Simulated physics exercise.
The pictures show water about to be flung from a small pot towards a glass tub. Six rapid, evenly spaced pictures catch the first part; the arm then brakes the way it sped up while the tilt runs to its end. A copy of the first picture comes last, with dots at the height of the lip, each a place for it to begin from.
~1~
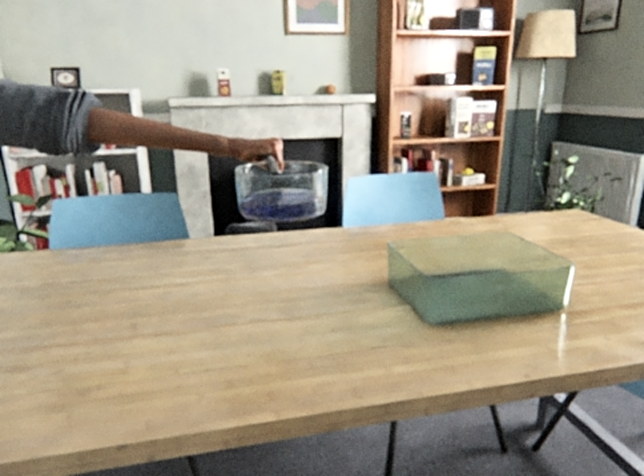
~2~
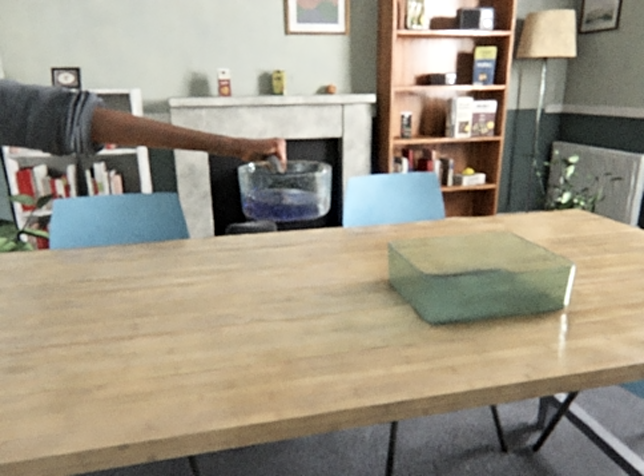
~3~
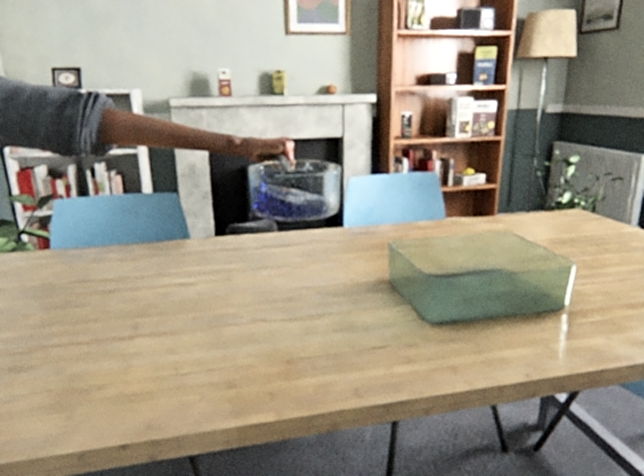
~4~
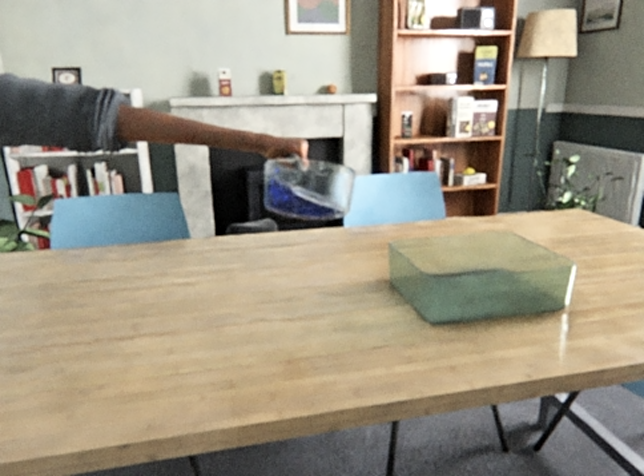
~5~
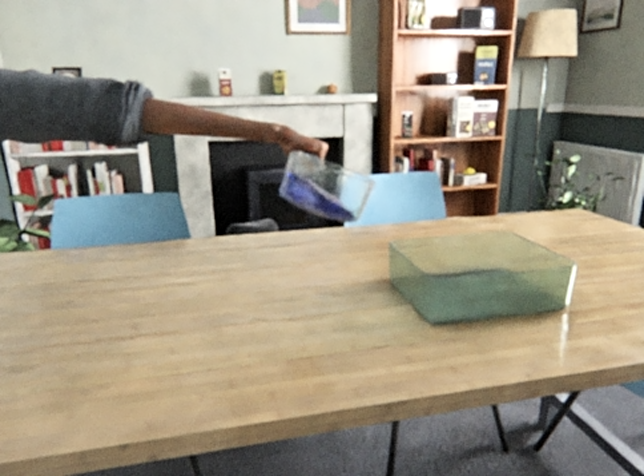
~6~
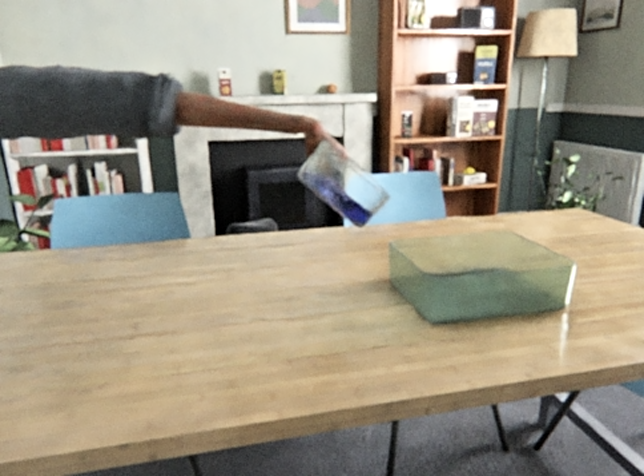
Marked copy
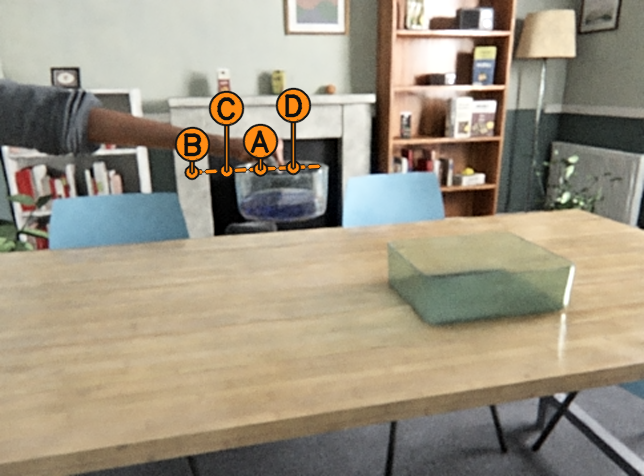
The video shows a hand holding a clear container of blue liquid above a wooden table with a greenish glass tub on it; the arm moves right, progressively tilting the container toward the right, its lower end dipping.
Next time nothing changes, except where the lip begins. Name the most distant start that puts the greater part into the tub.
Spot D.
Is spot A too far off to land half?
Yes, that goes wrong.
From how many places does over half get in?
One of them.
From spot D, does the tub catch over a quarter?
Yes, clearly.
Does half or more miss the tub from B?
Yes.
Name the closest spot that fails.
Spot A.
On the marked copy, A at (260, 169); B at (192, 172); C at (226, 170); D at (293, 167).
With A, about 27 % lands in the tub, 67 % falls short and 6 % goes beside or beyond.
With B, about 0 % lands in the tub, 99 % falls short.
With C, about 3 % lands in the tub, 95 % falls short.
With D, about 63 % lands in the tub, 26 % falls short and 11 % goes beside or beyond.
